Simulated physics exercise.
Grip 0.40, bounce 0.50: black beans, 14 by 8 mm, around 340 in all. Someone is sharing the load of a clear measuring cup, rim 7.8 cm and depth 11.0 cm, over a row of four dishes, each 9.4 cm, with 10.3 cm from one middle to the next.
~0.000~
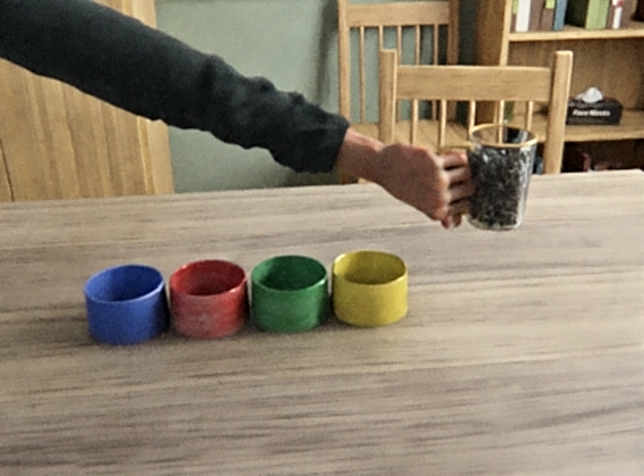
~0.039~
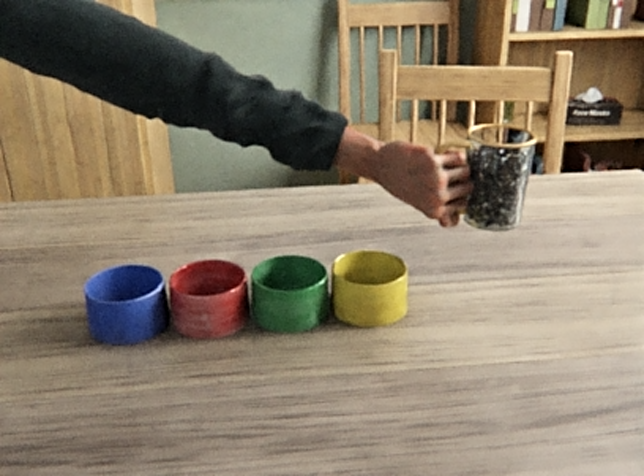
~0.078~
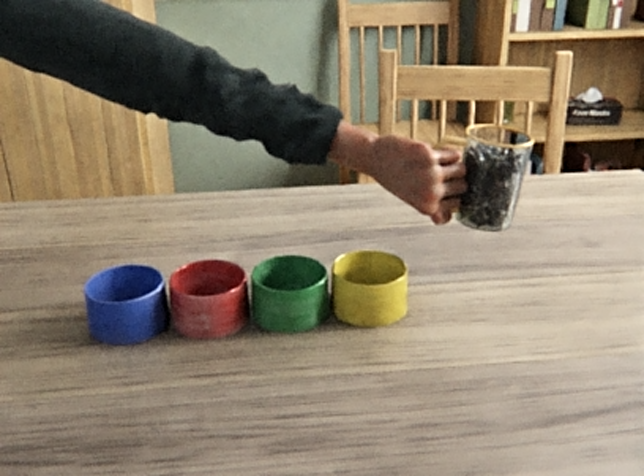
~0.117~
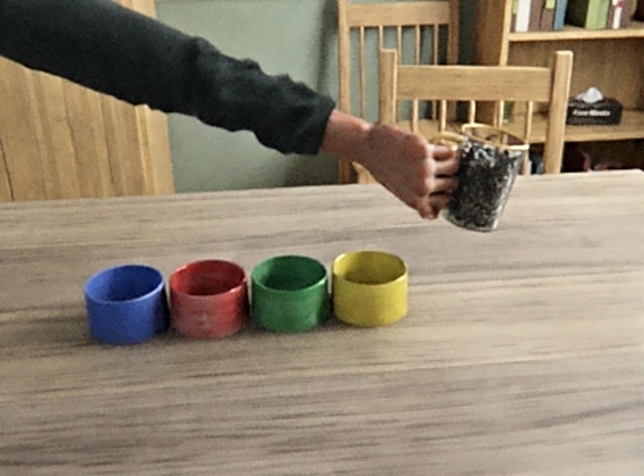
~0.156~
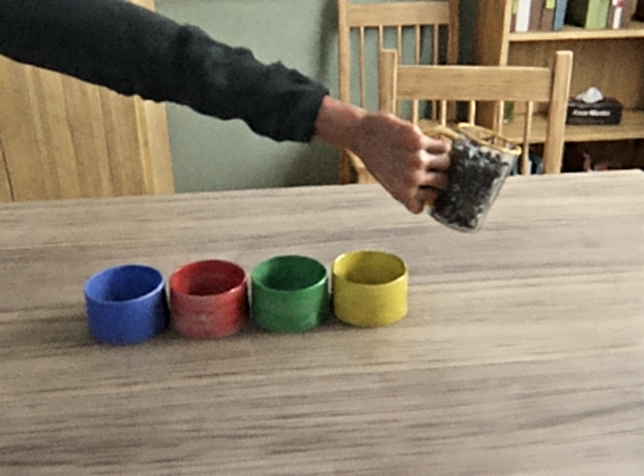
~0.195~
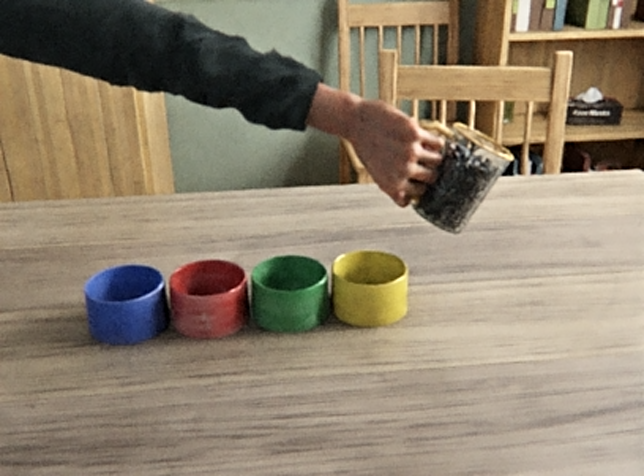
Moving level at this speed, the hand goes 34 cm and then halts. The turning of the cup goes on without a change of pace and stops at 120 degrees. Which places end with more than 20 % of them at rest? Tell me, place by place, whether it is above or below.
Red: Ends up with a fifth or less, blue: Ends up with a fifth or less, green: Ends up with more than a fifth, yellow: Ends up with more than a fifth, counter: Ends up with a fifth or less.
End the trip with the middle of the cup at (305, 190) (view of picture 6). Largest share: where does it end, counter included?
Result: Largest portion at yellow.
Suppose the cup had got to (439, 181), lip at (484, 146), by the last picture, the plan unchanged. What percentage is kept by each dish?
In the end red holds 0, blue holds 0, green holds 100, yellow holds 0.
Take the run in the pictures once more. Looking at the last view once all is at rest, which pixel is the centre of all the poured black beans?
Close to pixel (310, 299).
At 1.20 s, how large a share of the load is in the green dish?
Some 50 in a hundred by then.
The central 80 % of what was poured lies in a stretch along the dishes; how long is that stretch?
I'd put it near 14 cm.
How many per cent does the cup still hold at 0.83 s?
40 %.
After 0.58 s, tilt 107 degrees; cup holds 95 %.
After 0.83 s, tilt 120 degrees; cup holds 40 %, green 10 %, yellow 35 %.
Then, at 1.20 s, tilt 120 degrees; cup holds 0 %, green 50 %, yellow 35 %.
In the end, at 2.1 s, red 0 %, blue 0 %, green 55 %, yellow 35 %, counter 10 %.
